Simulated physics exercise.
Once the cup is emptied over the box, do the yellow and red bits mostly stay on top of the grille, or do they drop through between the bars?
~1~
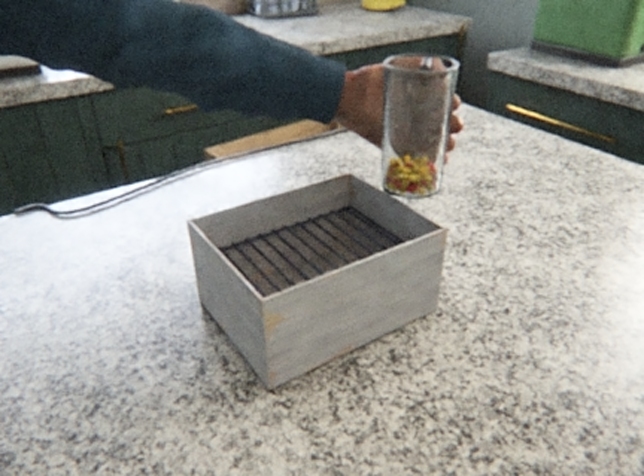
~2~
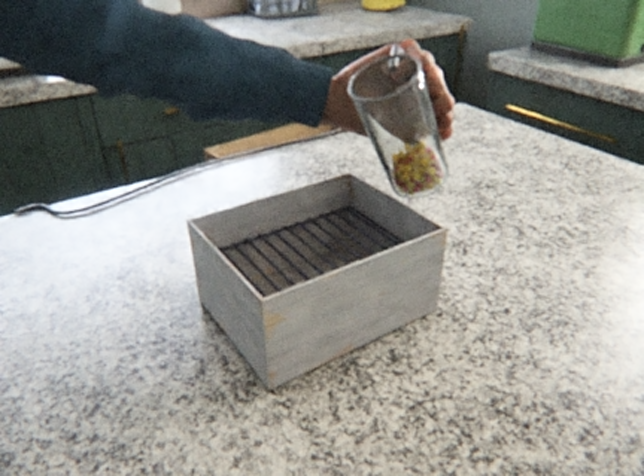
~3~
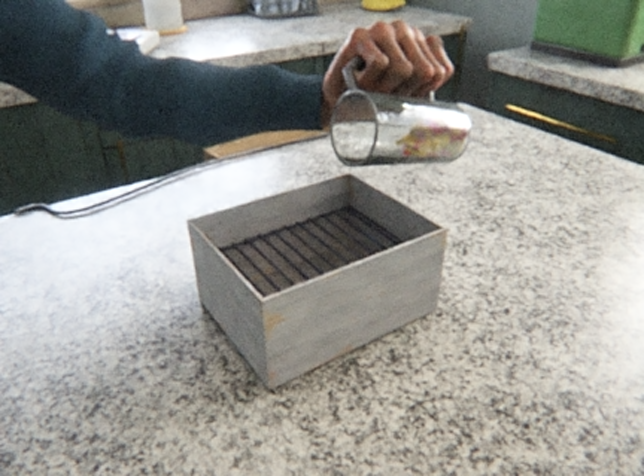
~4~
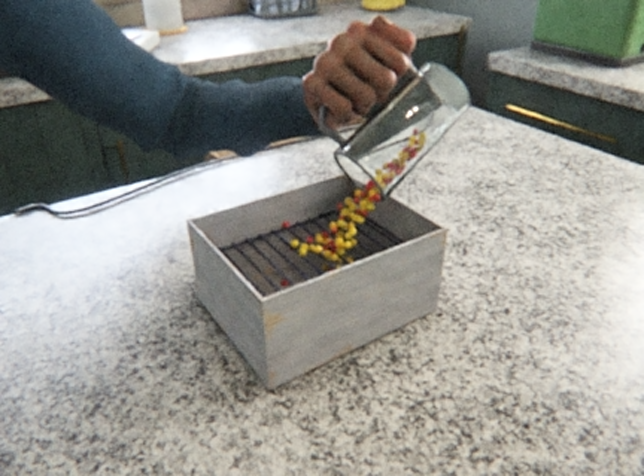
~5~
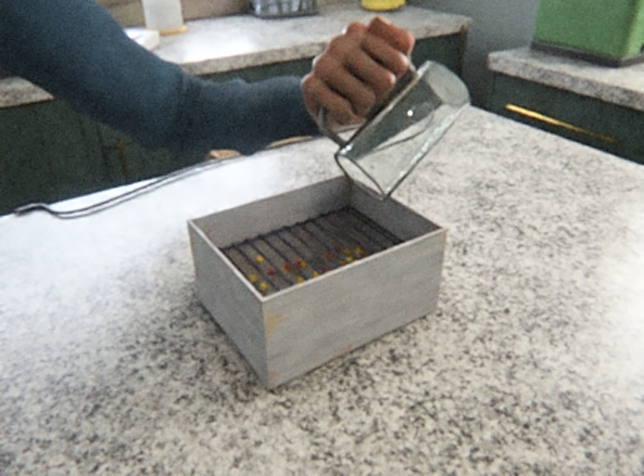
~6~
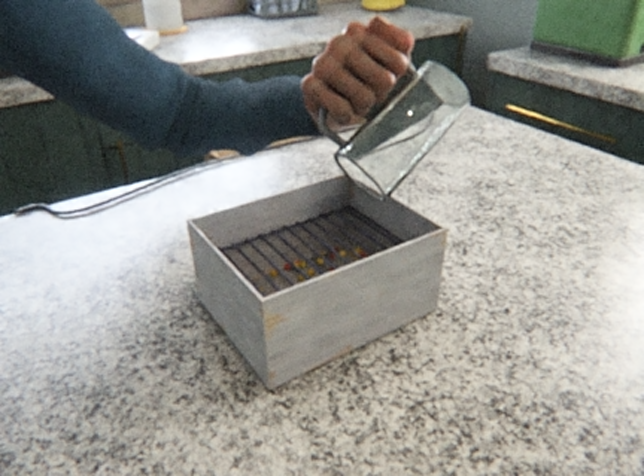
Both colours drop through between the bars. The yellow bits and nearly all the red ones end up below the grille, with only a few red ones left on it.
